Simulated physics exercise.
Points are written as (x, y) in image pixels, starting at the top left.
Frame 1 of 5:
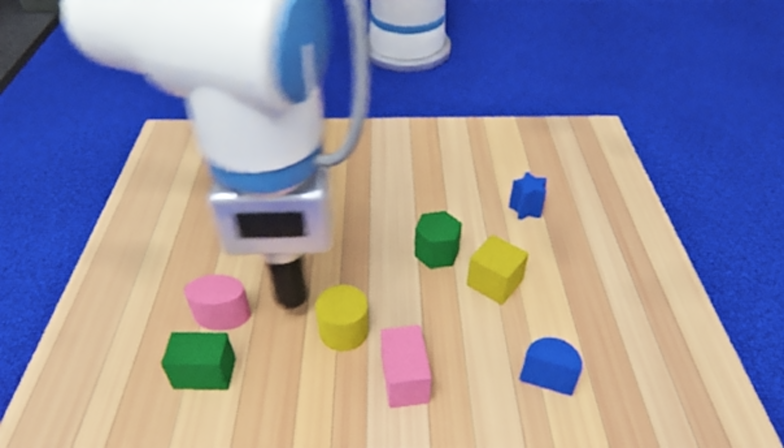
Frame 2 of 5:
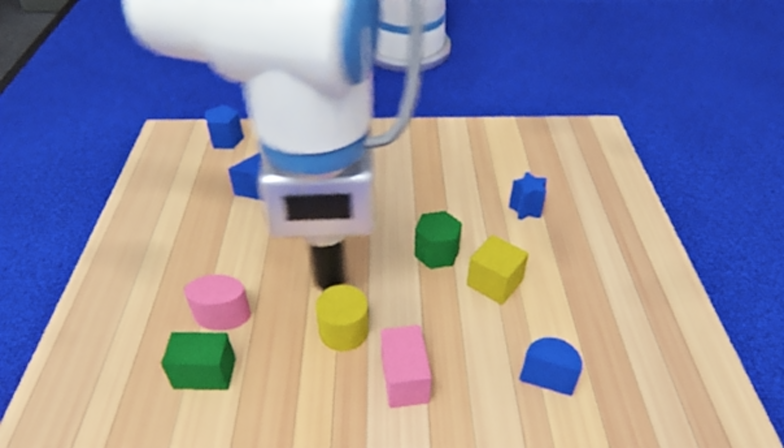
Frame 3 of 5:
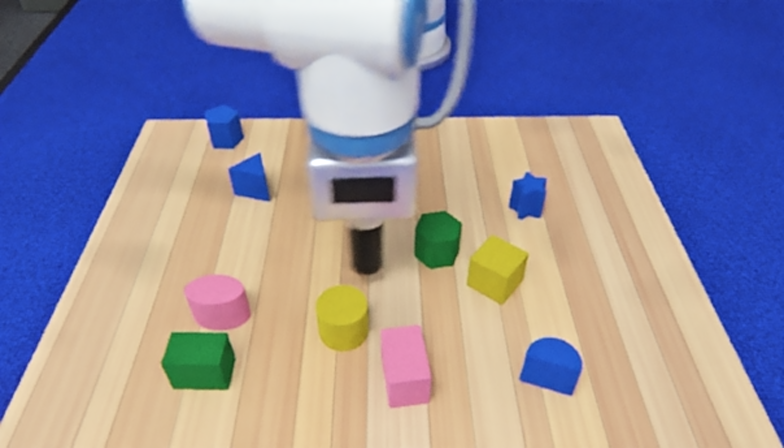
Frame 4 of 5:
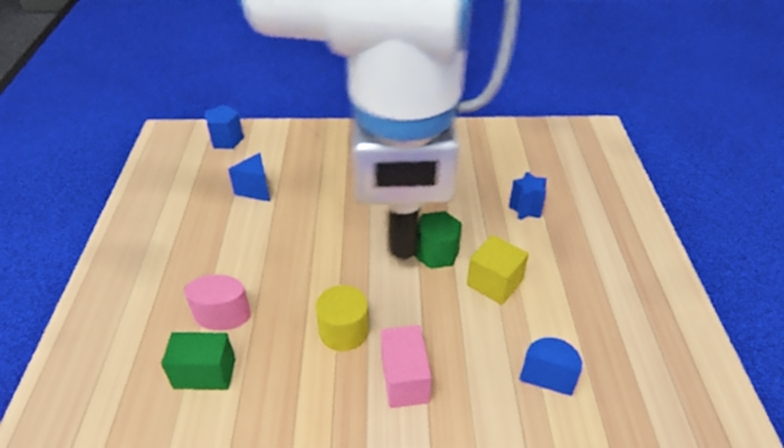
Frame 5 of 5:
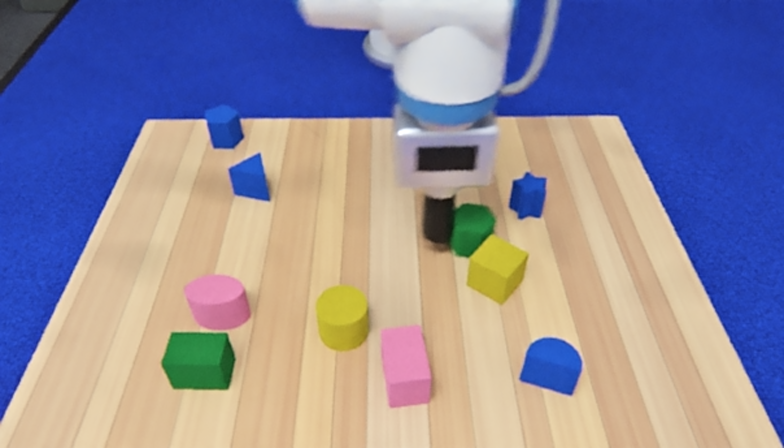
A white robot arm with blue bands and a dark bar at its tip works over a striped wooden board on bright blue fabric, seen from a fixed, raised view. Pink, green and yellow blocks sit at left and centre, with blue ones toward the far left and right. The arm sweeps rightward and slightly back, then its bar nudges the green hexagon a little right.
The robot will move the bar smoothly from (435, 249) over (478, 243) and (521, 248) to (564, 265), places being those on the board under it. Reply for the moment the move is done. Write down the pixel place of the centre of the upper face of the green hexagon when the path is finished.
The middle of its top is at (580, 213).
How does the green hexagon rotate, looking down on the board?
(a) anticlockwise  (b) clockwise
It's a.
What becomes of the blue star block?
By the time the path is finished, it has hardly shifted at all.
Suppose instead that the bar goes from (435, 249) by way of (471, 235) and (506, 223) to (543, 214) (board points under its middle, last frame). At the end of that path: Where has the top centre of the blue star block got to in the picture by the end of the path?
Its top centre is at about (556, 172).
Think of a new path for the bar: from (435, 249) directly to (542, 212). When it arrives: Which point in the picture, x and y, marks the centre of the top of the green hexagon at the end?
Pixel (578, 205).
On the path given first. One third of the way, bar at (481, 228); green hexagon at (518, 212).
Two thirds of the way, bar at (526, 234); green hexagon at (561, 211), turned 20° anticlockwise.
At the end, bar at (568, 251); green hexagon at (580, 213), turned 55° anticlockwise; yellow square block unmoved; blue star block unmoved.
